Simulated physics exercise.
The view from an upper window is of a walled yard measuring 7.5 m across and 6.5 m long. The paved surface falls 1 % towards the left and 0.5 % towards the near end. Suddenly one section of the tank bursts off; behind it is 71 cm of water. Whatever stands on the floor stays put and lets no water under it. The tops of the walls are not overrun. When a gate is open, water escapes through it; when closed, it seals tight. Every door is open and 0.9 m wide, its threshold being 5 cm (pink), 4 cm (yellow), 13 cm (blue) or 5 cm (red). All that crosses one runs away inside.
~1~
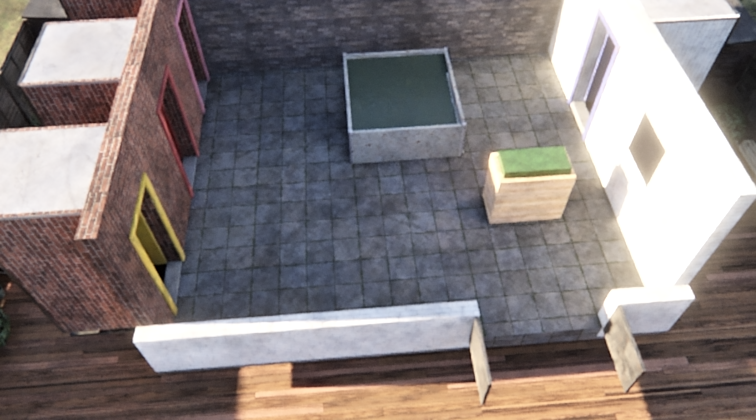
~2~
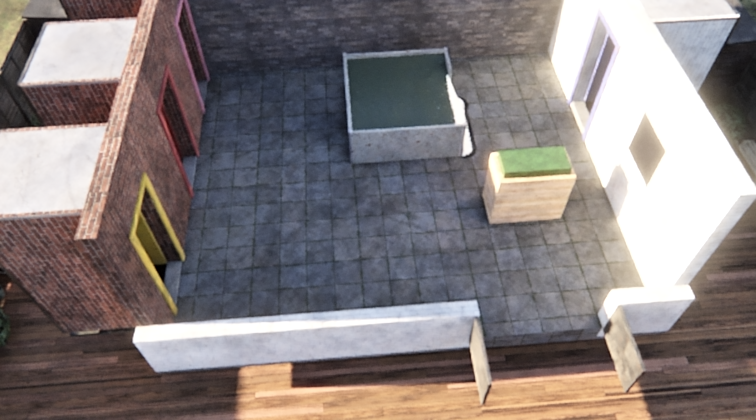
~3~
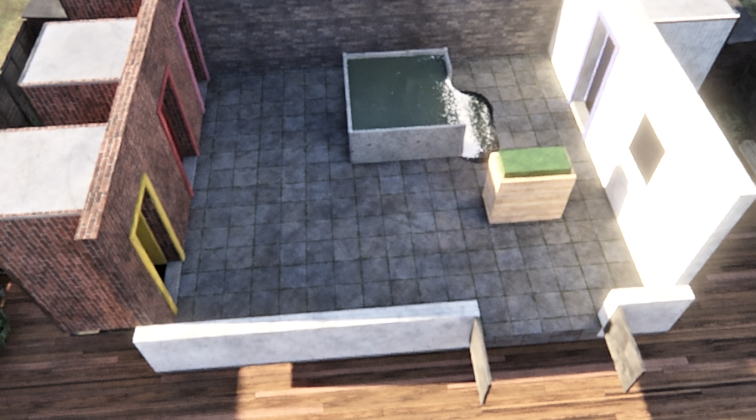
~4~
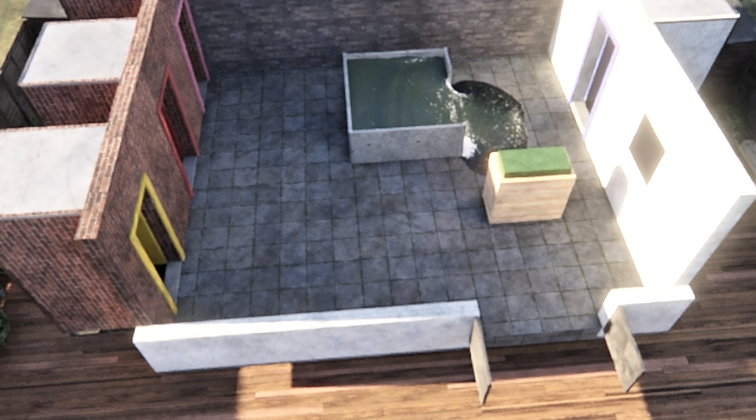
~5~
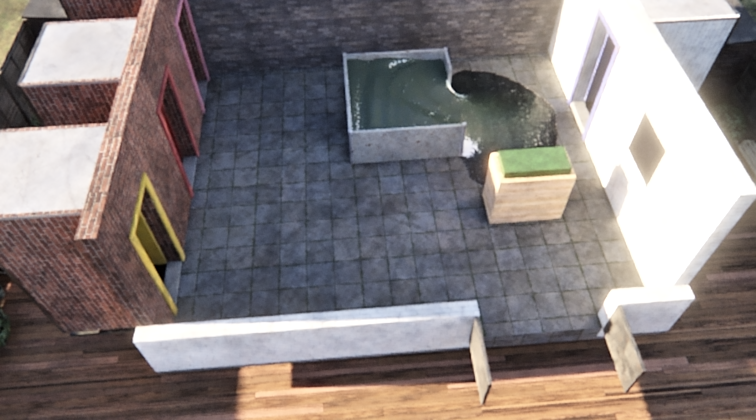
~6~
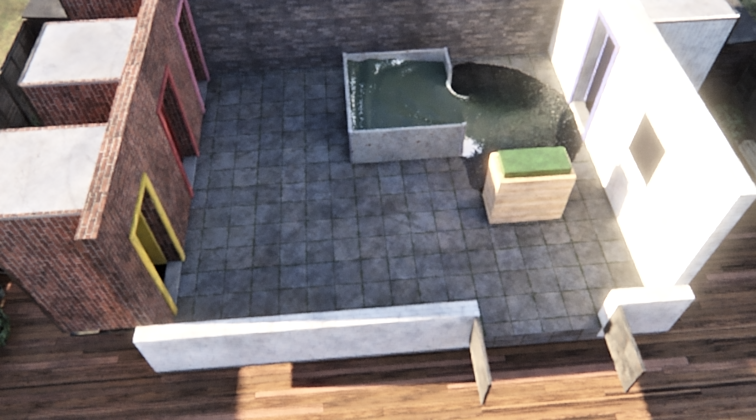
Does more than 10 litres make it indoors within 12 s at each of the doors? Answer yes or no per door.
Pink door, yes; yellow door, yes; blue door, yes; red door, no.
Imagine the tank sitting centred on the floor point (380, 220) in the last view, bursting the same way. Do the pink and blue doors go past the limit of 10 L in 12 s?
Then: Pink above, blue under.
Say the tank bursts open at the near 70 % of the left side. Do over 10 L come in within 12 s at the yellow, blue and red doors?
Then yellow exceeds it, blue does not exceed it, red exceeds it.
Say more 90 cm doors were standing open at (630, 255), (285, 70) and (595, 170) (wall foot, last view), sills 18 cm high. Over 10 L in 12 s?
In that order: Not over, under, above.
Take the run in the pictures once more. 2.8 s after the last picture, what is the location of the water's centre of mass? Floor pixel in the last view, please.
The water's centre is around (481, 137).
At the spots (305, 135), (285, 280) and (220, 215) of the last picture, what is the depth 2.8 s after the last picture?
Listed order: 0 / 0 / 0 cm.
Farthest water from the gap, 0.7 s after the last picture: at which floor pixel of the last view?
Point: Roughly (610, 217) in the last view.
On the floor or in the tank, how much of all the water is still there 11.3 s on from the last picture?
It comes to near 66 per cent.
Then, 0.7 s after the last picture water covers 20 % of the floor and is deepest (39 cm) near (580, 143); pink door not reached, yellow door not reached, blue door 32 cm at the sill, 104 L in, red door not reached.
Then, 1.5 s after the last picture water covers 25 % of the floor and is deepest (37 cm) near (595, 178); pink door not reached, yellow door not reached, blue door 36 cm at the sill, 243 L in, red door not reached.
Then, 2.8 s after the last picture water covers 35 % of the floor and is deepest (25 cm) near (647, 309); pink door not reached, yellow door not reached, blue door 22 cm at the sill, 359 L in, red door not reached.
Then, 6.3 s after the last picture water covers 70 % of the floor and is deepest (16 cm) near (647, 309); pink door 11 cm at the sill, 33 L in, yellow door not reached, blue door 11 cm at the sill, 399 L in, red door 1 cm at the sill, 0 L in.
Then, 11.3 s after the last picture water covers 90 % of the floor and is deepest (12 cm) near (171, 349); pink door 8 cm at the sill, 91 L in, yellow door 9 cm at the sill, 35 L in, blue door 5 cm at the sill, 399 L in, red door 5 cm at the sill, 0 L in.
